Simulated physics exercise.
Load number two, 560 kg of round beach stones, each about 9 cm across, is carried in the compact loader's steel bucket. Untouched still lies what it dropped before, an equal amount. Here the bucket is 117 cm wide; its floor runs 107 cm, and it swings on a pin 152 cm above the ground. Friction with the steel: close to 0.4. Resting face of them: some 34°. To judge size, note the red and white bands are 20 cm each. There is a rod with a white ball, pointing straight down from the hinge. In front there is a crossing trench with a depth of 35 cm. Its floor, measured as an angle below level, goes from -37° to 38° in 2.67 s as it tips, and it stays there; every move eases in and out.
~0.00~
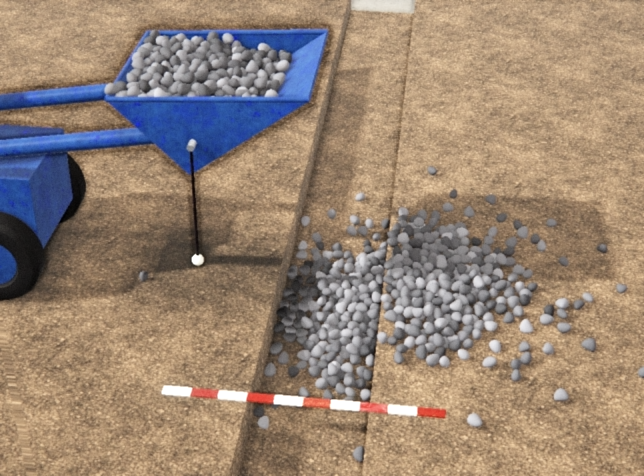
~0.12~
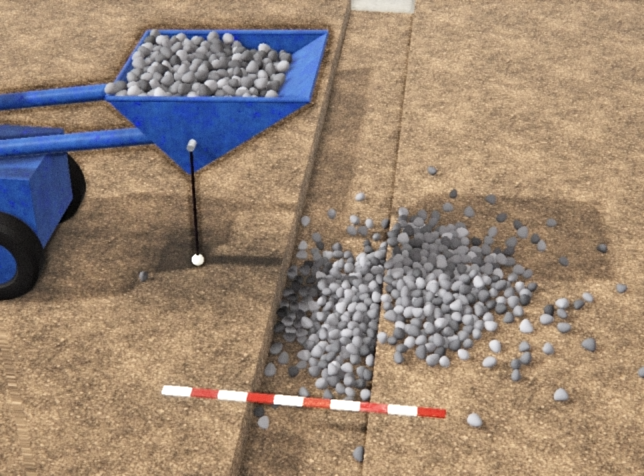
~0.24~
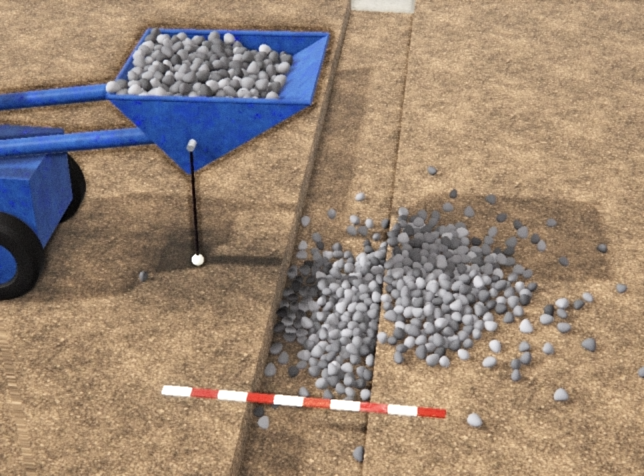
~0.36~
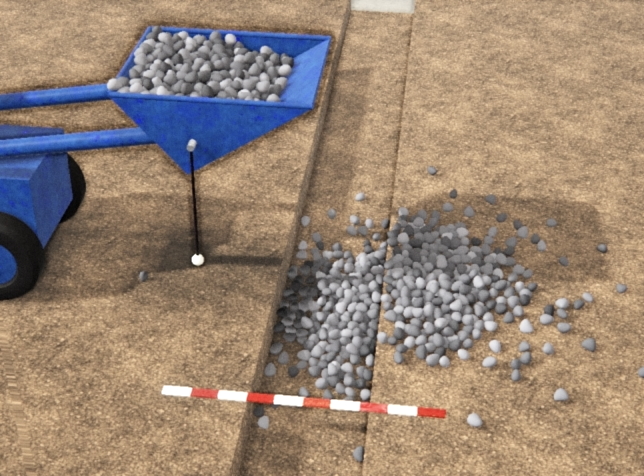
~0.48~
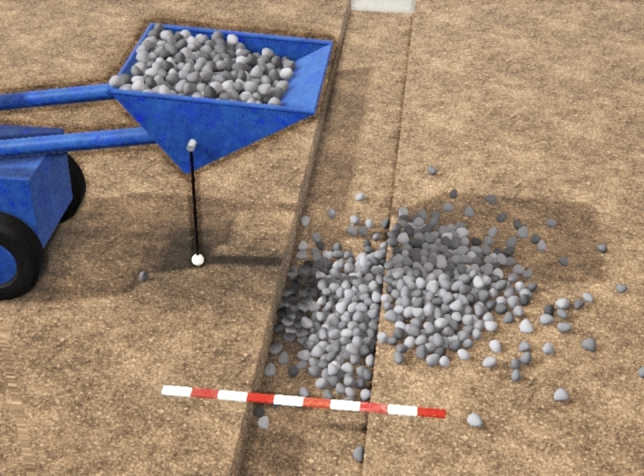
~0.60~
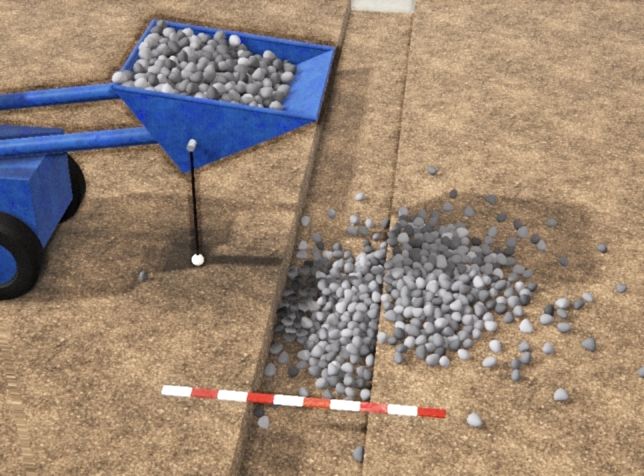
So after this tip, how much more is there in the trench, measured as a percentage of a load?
About 93 out of 100.
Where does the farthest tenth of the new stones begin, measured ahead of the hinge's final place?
Around 130 cm.
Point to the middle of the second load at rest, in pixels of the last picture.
The middle ends up near (346, 295).
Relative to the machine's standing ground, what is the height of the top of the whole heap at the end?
Roughly 24 cm higher than the ground.
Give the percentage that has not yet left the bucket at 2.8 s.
About 10 per cent is held.
After 2.0 s the floor is at 26°; in per cent of one load, 87 in the bucket, 59 in the trench, 54 past the trench; the foremost stones are past the picture's edge.
After 2.8 s the floor is at 38°; in per cent of one load, 9 in the bucket, 132 in the trench, 59 past the trench; the foremost stones are past the picture's edge.
After 3.1 s the floor is at 38°; in per cent of one load, 0 in the bucket, 138 in the trench, 62 past the trench; the foremost stones are past the picture's edge.
After 5.9 s the floor is at 38°; in per cent of one load, 0 in the bucket, 138 in the trench, 61 past the trench; the foremost stones are past the picture's edge. Net gain in the trench, 93.
